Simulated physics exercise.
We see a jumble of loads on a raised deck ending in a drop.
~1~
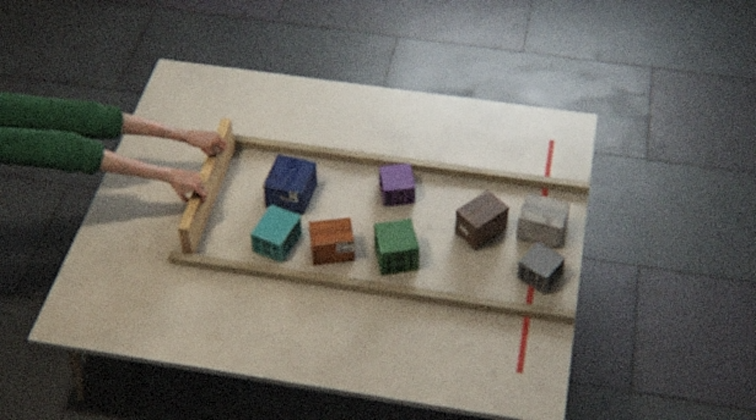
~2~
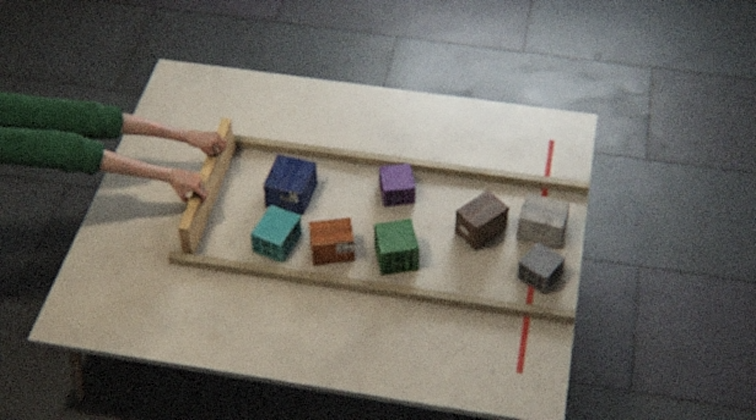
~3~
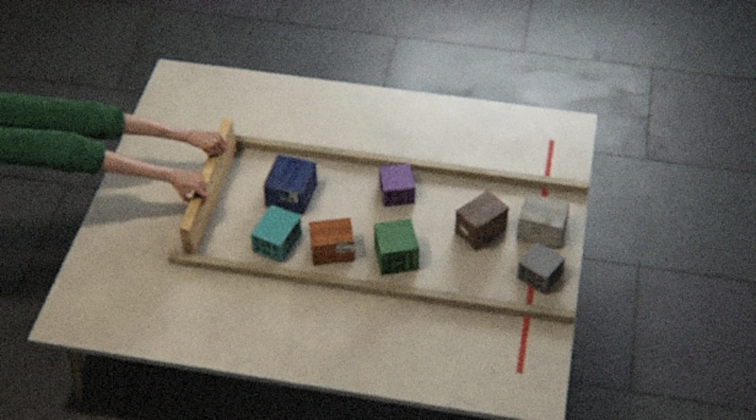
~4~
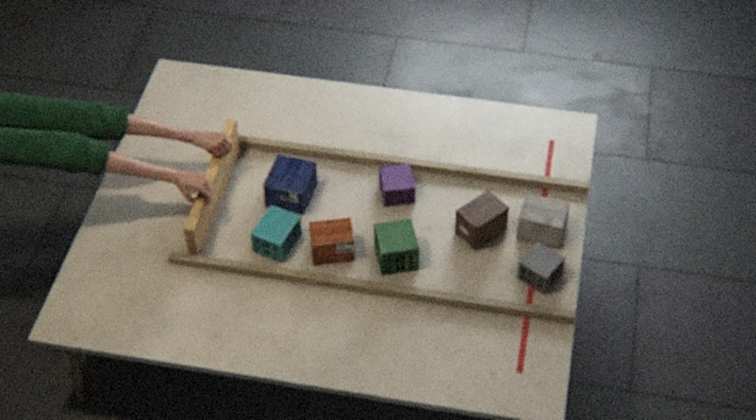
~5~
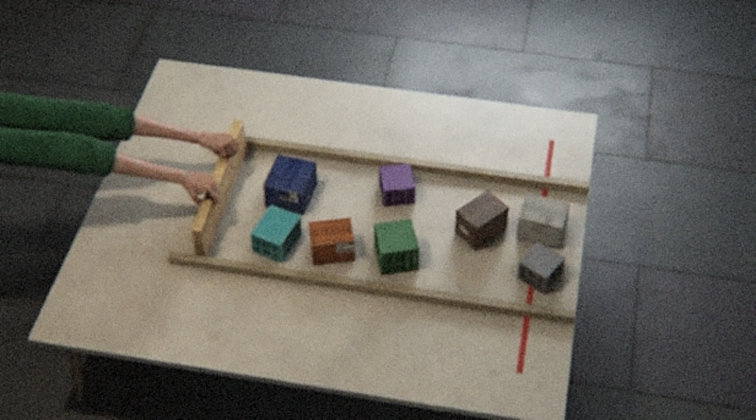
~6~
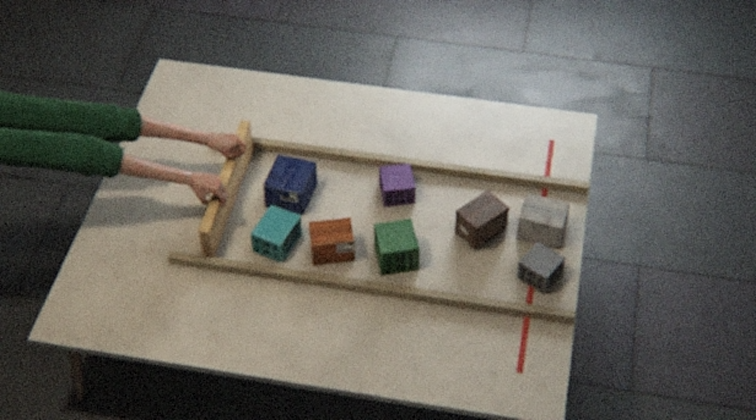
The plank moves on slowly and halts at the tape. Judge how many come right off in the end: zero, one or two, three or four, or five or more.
Five at least fall.
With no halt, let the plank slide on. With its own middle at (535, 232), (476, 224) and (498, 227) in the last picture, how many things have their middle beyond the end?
Taking the three positions in turn, the counts come to 6, 2 and 3.
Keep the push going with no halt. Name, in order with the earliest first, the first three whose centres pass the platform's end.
Earliest first: The grey crate, the white box, the green crate.
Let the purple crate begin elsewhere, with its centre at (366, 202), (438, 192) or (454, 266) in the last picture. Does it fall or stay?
It topples off, then topples off, then topples off.
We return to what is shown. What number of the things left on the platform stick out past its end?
It would come to 0.
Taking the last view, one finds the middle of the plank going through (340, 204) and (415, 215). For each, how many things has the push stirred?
The first count is 5, and then it's 7.
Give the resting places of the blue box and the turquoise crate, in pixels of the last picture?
Roughly (562, 221), and the other roughly (551, 271).
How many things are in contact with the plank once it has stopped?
My count gives 2.
Early on, none off yet; grey crate at rest near (541, 268); white box at rest near (543, 221); brown tote at rest near (482, 220).
Finally, the number that fall off is five or more; lost, orange parcel, purple crate, green crate, brown tote, white box and grey crate.
